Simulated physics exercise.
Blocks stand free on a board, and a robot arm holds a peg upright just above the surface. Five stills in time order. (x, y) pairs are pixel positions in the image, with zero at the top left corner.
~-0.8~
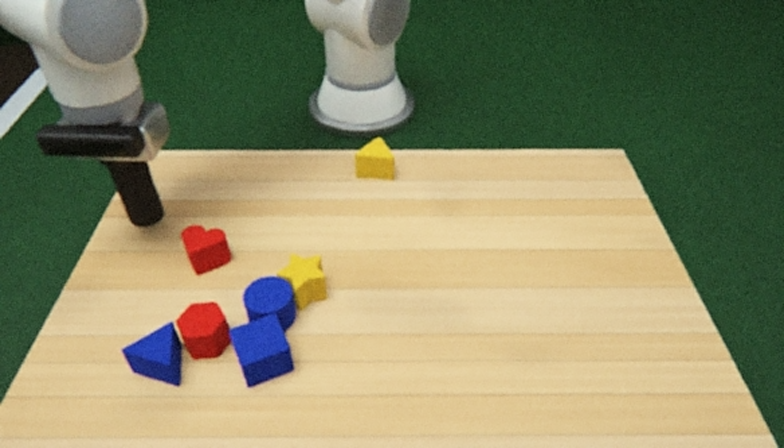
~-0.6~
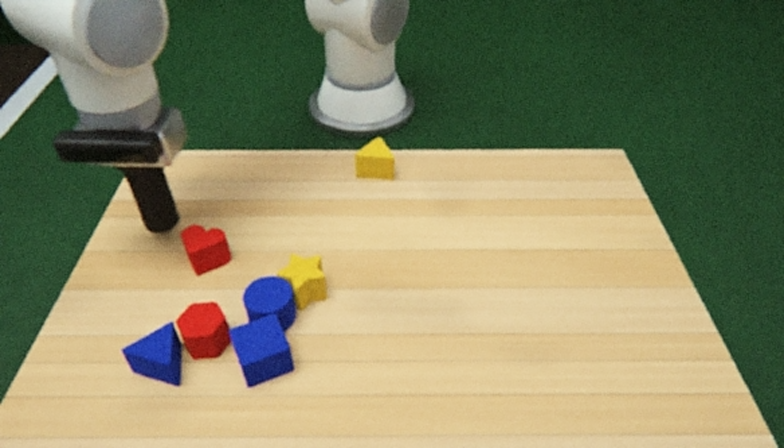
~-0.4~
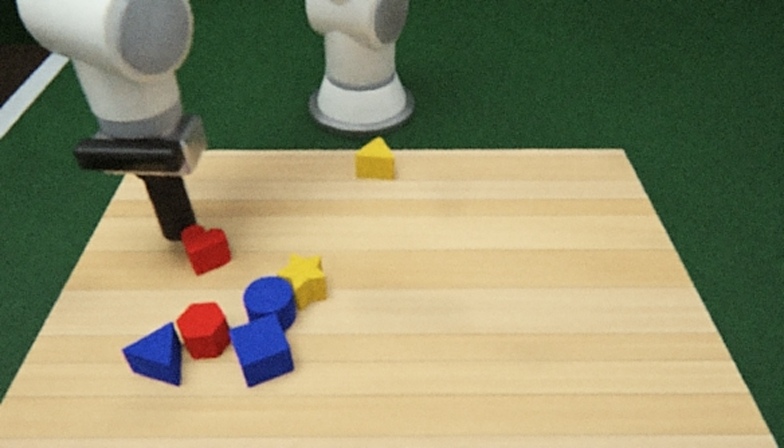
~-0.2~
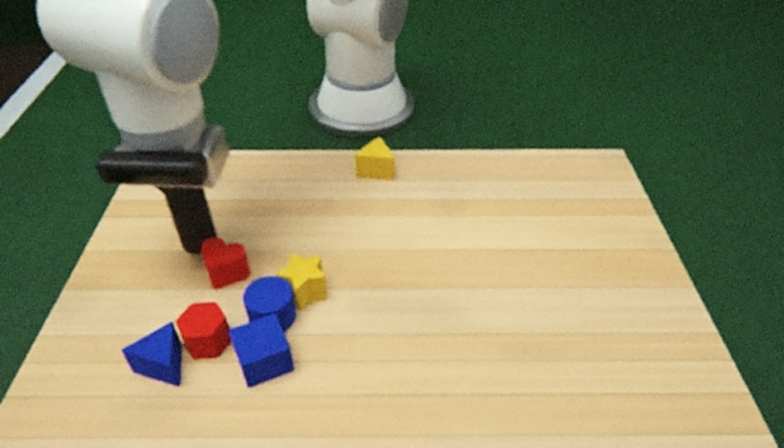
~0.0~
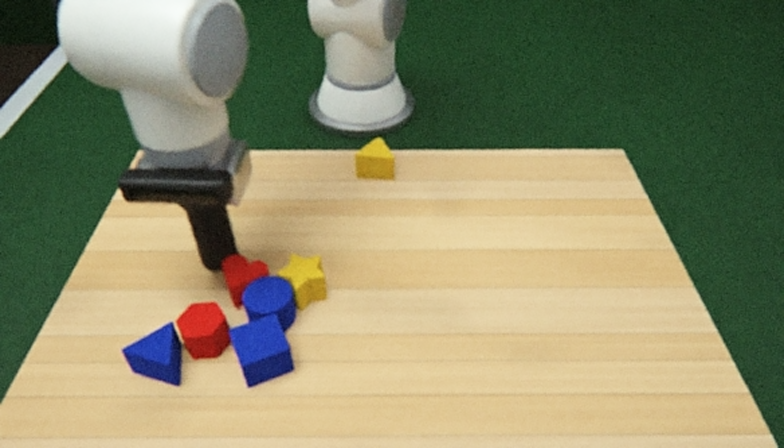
We see a robot arm holding a dark peg over a wooden board of red, blue and yellow blocks; the peg moves right to the red heart, then pushes it right and down beside the blue disc and yellow star.
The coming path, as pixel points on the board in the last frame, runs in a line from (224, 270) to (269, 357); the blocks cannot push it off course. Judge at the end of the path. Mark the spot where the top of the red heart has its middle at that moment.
My prediction: (293, 302).
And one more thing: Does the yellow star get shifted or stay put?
It gets displaced.
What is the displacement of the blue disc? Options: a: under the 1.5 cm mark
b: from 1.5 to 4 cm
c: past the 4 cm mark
It's c.
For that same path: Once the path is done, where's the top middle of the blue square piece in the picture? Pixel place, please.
It sits at (269, 373).
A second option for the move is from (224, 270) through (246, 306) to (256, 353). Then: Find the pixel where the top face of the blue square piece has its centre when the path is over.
I'd expect the centre of its top face to be at (267, 364).
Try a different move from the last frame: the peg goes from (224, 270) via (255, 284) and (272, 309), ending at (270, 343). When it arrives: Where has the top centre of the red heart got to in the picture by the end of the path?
I think it will end close to (312, 310).
The first path, step by step. One third of the way, peg (235, 286); red heart (271, 283), turned 50° anticlockwise; blue square piece (262, 345), turned 25° clockwise; blue disc (303, 307); yellow star (311, 270), turned 35° anticlockwise.
Two thirds of the way, peg (250, 316); red heart (290, 298), turned 100° anticlockwise; blue square piece (262, 345), turned 25° clockwise; blue disc (333, 314); yellow star (317, 271), turned 55° anticlockwise.
At the end, peg (267, 346); red heart (293, 302), turned 135° anticlockwise; blue square piece (269, 373), turned 10° clockwise; blue disc (334, 314); yellow star (317, 271), turned 55° anticlockwise.
